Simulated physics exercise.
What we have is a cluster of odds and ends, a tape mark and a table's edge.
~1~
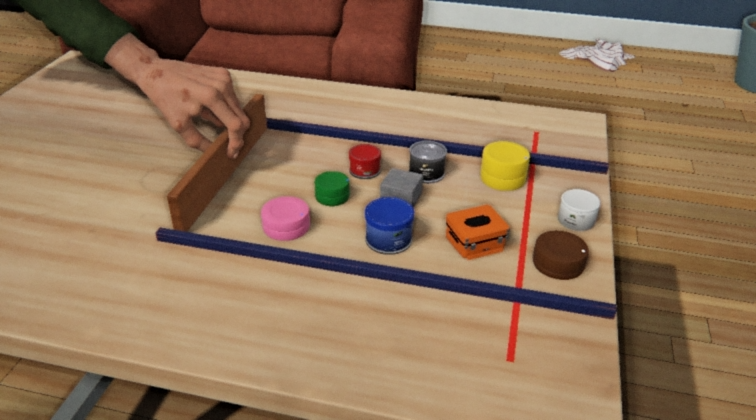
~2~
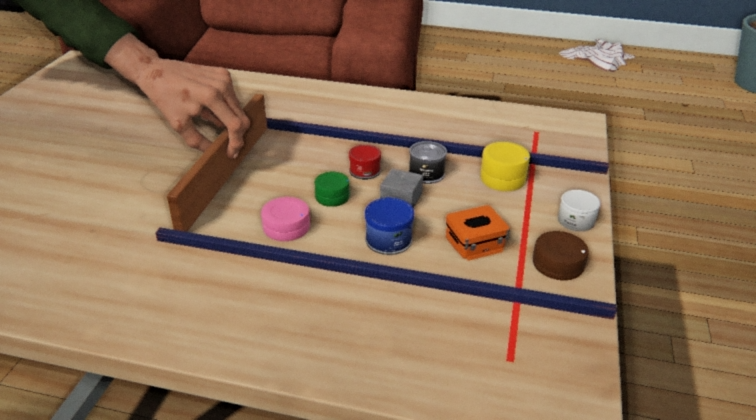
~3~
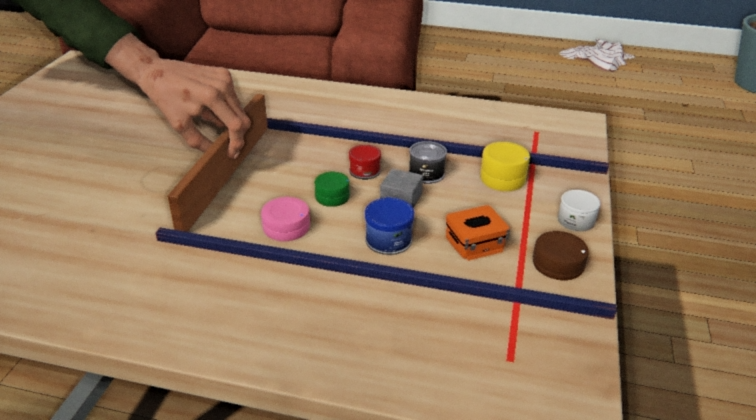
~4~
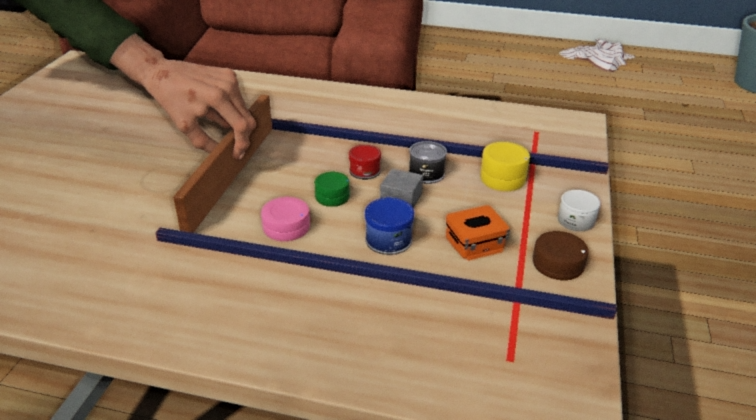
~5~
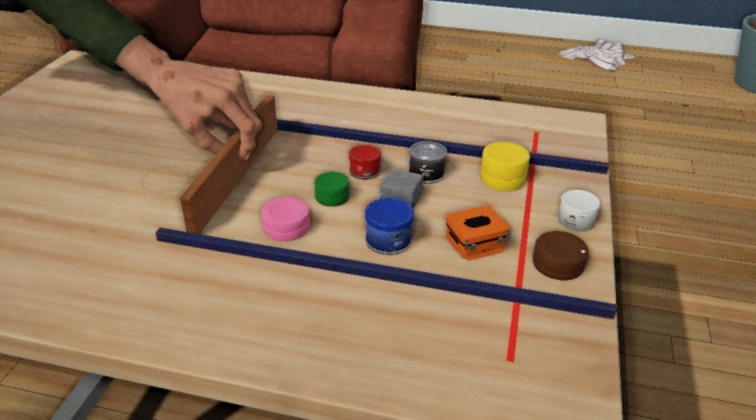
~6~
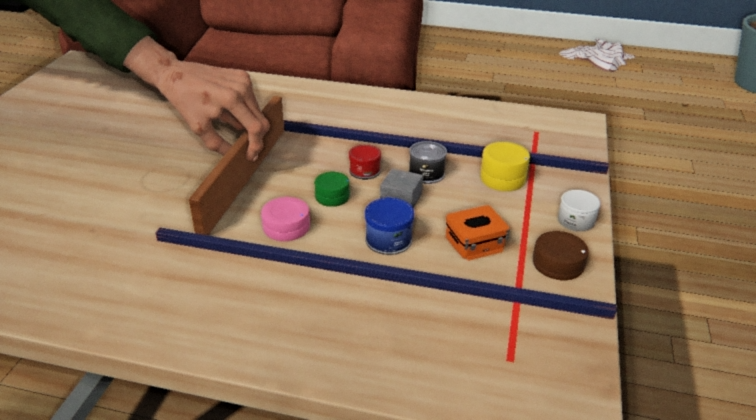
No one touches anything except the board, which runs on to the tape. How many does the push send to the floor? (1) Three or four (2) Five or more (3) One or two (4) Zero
The answer is 3.
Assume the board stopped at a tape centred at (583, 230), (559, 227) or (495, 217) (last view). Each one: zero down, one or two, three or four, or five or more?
Lab note - tapes per position, in order: More than four; more than four; none.
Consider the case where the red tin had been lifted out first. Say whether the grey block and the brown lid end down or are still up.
So the grey block is still there and the brown lid goes off the edge.
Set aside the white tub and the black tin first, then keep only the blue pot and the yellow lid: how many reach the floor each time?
Result, first then second: 1, 0.
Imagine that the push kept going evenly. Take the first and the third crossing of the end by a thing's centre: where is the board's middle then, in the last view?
At (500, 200) for the first, at (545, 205) for the third.
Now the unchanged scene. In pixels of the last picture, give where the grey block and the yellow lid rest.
First (557, 208), then (594, 172).
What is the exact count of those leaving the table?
The count is 1.
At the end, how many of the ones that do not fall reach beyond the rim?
That comes to 3 of them.
Soon after, none off yet; white tub at rest near (578, 211); brown lid at rest near (560, 255); yellow lid at rest near (505, 166).
By the end, the number that fall off is one or two; fallen, brown lid.
